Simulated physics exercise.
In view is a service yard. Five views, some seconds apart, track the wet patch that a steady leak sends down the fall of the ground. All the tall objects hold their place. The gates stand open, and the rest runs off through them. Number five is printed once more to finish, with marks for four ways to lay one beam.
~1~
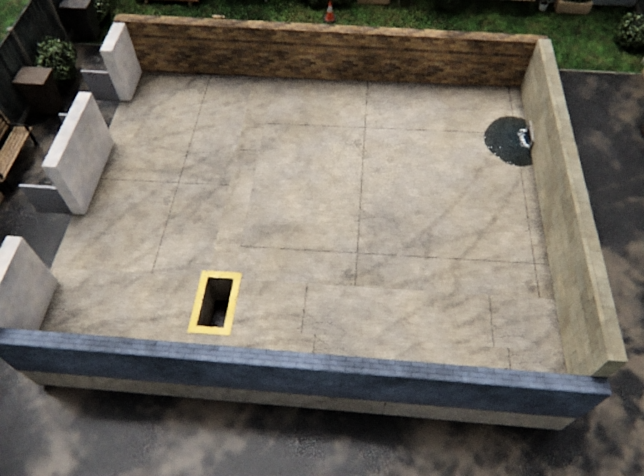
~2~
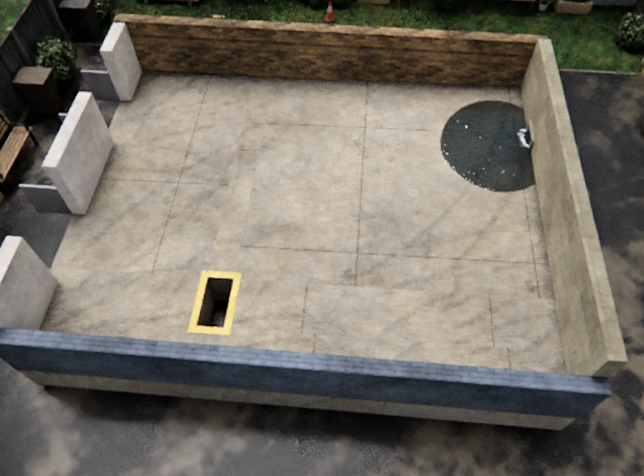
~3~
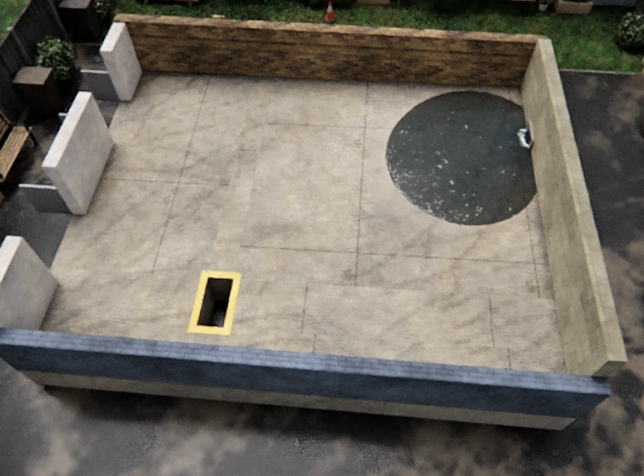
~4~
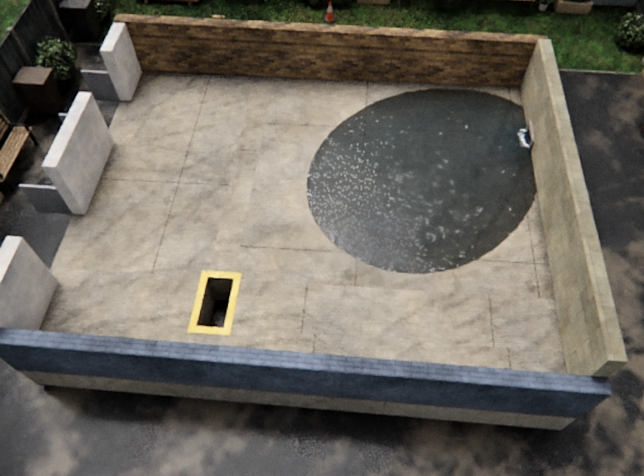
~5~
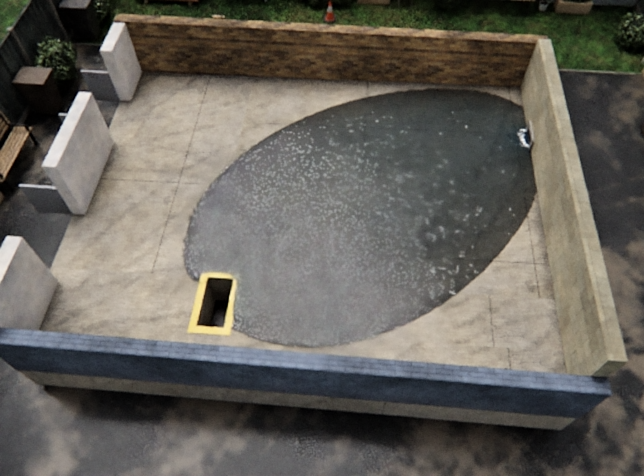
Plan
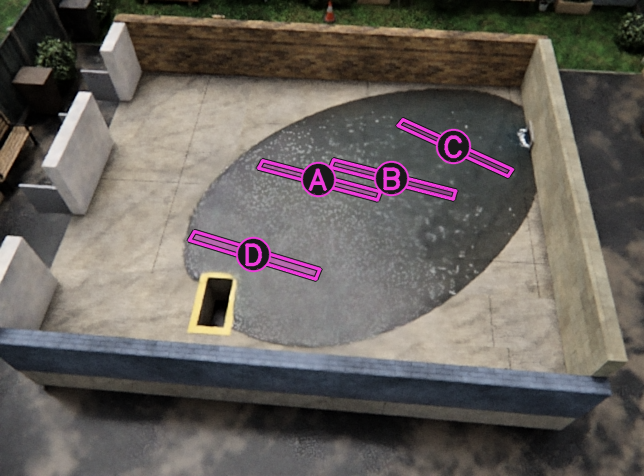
A walled service yard with a pale, stained concrete floor is seen from high above, the view staying still. A brown wall runs along the back, a tan wall with a small pale outfall stands at right, a blue-topped wall crosses the front, white wall sections with gaps line the left, and a yellow-rimmed gully sits lower left. Dark, speckled water spreads from the outfall leftward and forward across the floor, widening into a large oval that reaches the gully.
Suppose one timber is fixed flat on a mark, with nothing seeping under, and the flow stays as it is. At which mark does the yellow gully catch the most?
The best spot is A.
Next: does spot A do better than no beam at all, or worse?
It is worse.
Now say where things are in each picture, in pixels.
Outfall at (531, 136); yellow gully at (216, 302); open gate at (72, 247); open gate at (123, 121); water covers 2 % of the ground and shows as far out as (497, 151); yellow gully still dry.
Water covers 6 % of the ground and shows as far out as (454, 163); yellow gully still dry.
Water covers 14 % of the ground and shows as far out as (403, 188); yellow gully still dry.
Water covers 26 % of the ground and shows as far out as (312, 198); yellow gully still dry.
Water covers 45 % of the ground and shows as far out as (188, 243); yellow gully taking water.
On the marked copy, A from (260, 164) to (378, 195); B from (332, 163) to (454, 194); C from (400, 122) to (510, 172); D from (192, 235) to (317, 274).
If A is chosen, about 19 % of the stream runs into the yellow gully, about 79 % out by the gates.
If B is chosen, about 7 % of the stream runs into the yellow gully, about 90 % out by the gates.
If C is chosen, about 4 % of the stream runs into the yellow gully, about 92 % out by the gates.
If D is chosen, about 5 % of the stream runs into the yellow gully, about 92 % out by the gates.
